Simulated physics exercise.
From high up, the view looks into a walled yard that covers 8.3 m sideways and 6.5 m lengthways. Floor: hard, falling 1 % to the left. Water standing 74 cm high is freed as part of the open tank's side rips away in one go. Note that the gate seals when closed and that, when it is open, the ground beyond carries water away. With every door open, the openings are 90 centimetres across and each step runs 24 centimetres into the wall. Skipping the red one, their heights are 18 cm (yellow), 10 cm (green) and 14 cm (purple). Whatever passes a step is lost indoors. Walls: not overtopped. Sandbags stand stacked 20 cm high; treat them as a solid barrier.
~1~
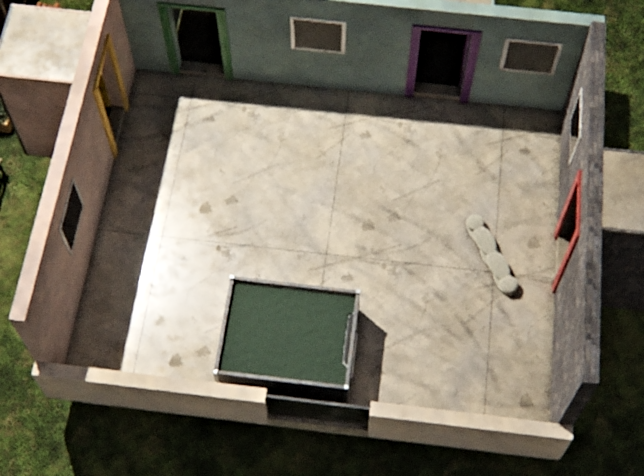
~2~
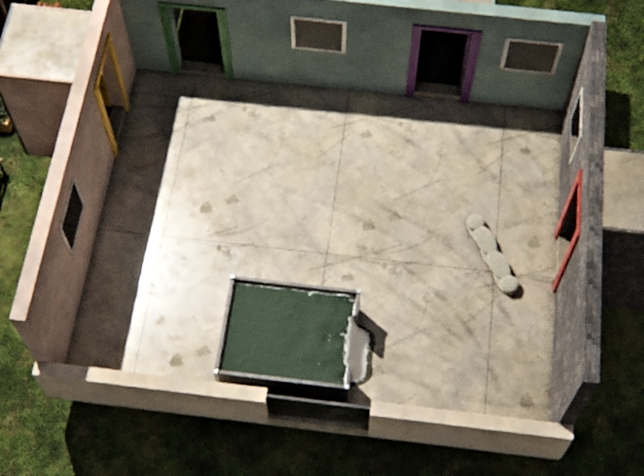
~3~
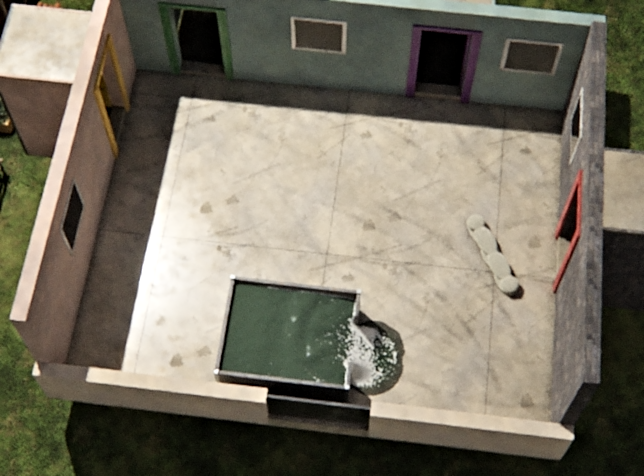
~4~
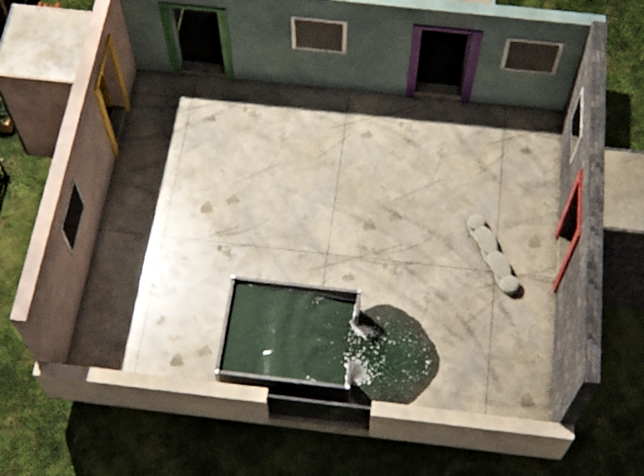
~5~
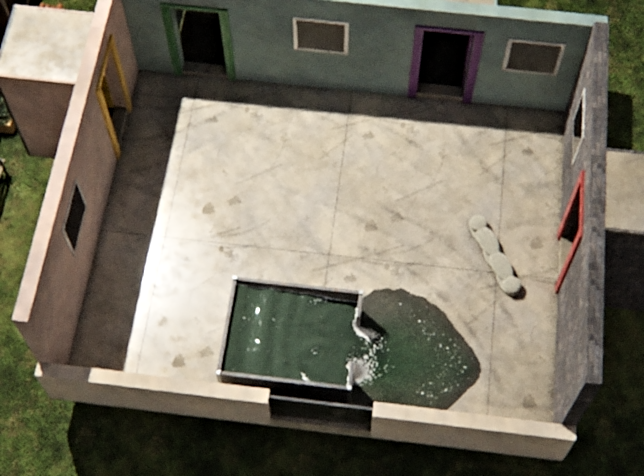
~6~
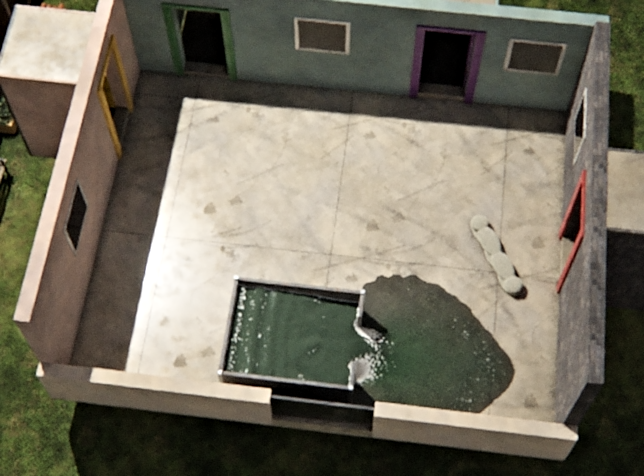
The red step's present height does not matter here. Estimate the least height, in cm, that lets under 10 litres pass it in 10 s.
I would say 10 cm.
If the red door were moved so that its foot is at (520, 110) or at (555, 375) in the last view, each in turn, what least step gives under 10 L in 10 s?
Around 11.0 and 25 cm respectively.
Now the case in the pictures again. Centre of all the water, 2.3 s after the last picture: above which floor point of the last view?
Look at about (404, 341) in the last view.
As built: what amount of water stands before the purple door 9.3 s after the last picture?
It comes to about 6.0 centimetres deep.
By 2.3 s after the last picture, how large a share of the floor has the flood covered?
Close to 30 per cent is wet.
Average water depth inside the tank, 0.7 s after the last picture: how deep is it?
Close to 51 cm deep on average.
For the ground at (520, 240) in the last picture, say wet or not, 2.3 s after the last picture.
At that moment it's submerged.
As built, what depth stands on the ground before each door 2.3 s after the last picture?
Lab note, cm: Yellow 0; green 0; purple 0; red 11.
Then, 0.7 s after the last picture water covers 20 % of the floor, deepest (41 cm) near (554, 438); it has not reached the red door.
Then, 2.3 s after the last picture water covers 30 % of the floor, deepest (32 cm) near (500, 411); 11 cm at the red door, 0 litres in over its 15 cm step.
Then, 9.3 s after the last picture water covers 80 % of the floor, deepest (13 cm) near (139, 78); 4 cm at the red door, 1 litre in over its 15 cm step.
At the red door as built, the water peaked near 14 cm, 2.7 s after the last picture.
Run again over the same 10 s with other heights there, 14 litres in over 9 cm, 4 litres over 12 cm. The limit of 10 litres is kept from about 10 cm up.
